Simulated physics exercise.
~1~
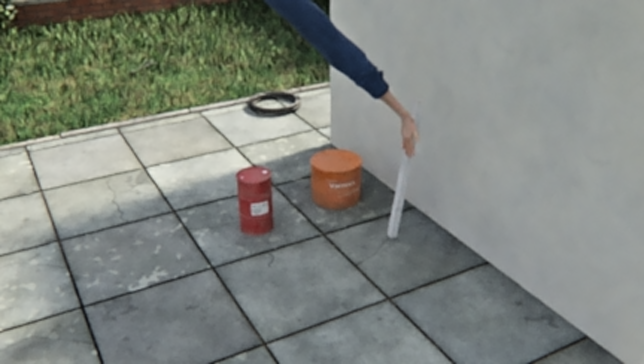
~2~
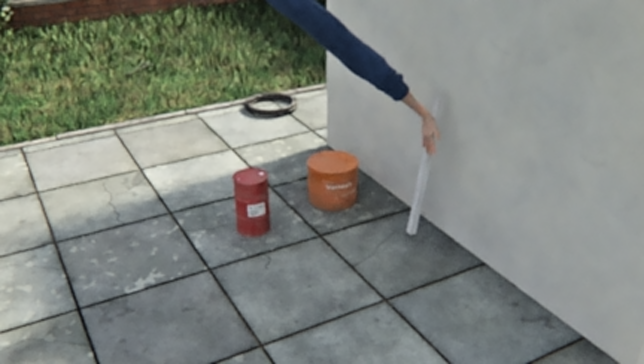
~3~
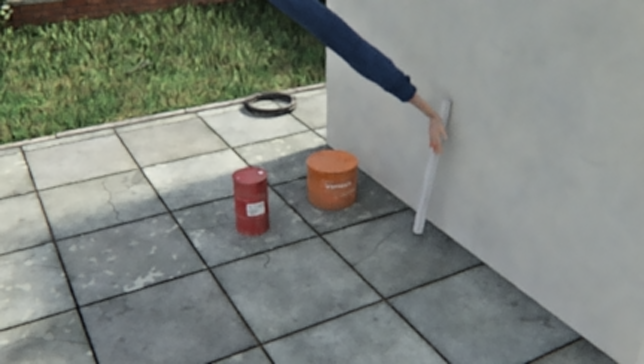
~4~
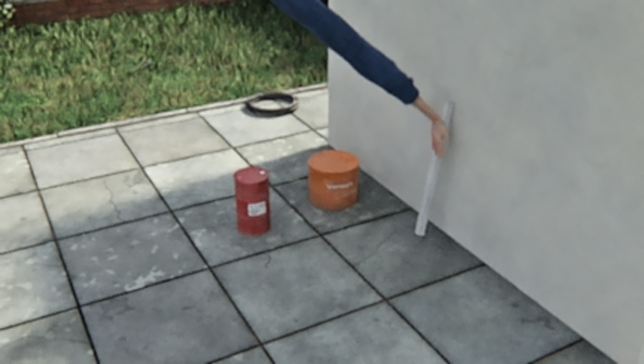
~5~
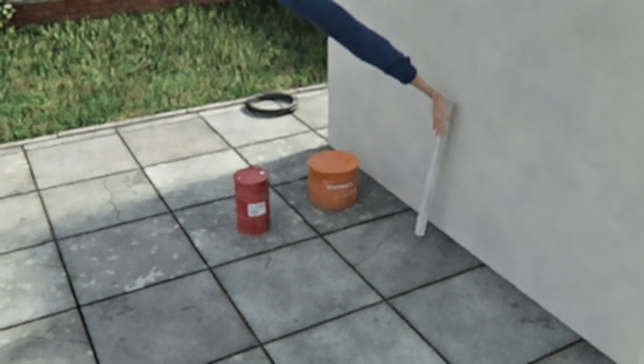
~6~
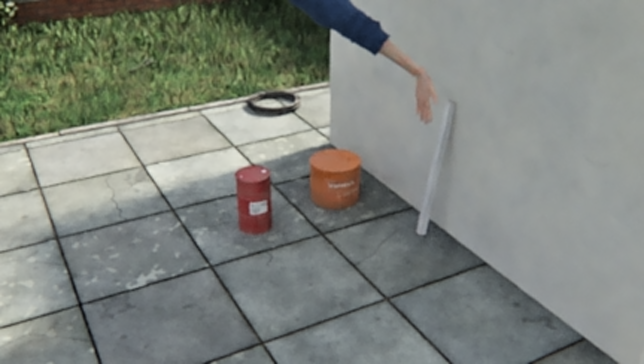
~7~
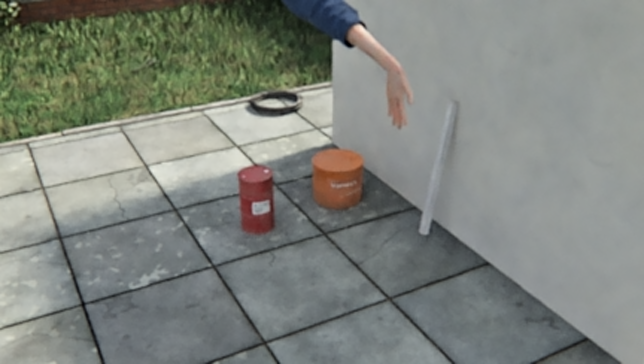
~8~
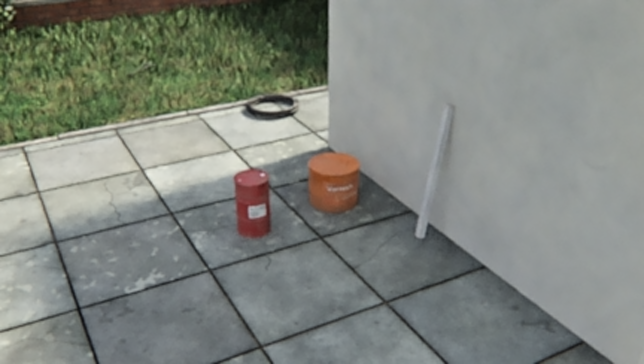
A hand in a blue sleeve leaned a white pole against a pale wall, moving it slightly right, then let go and drew back out of view. The pole stayed propped there, with the red canister and orange pail still standing on the paving nearby.
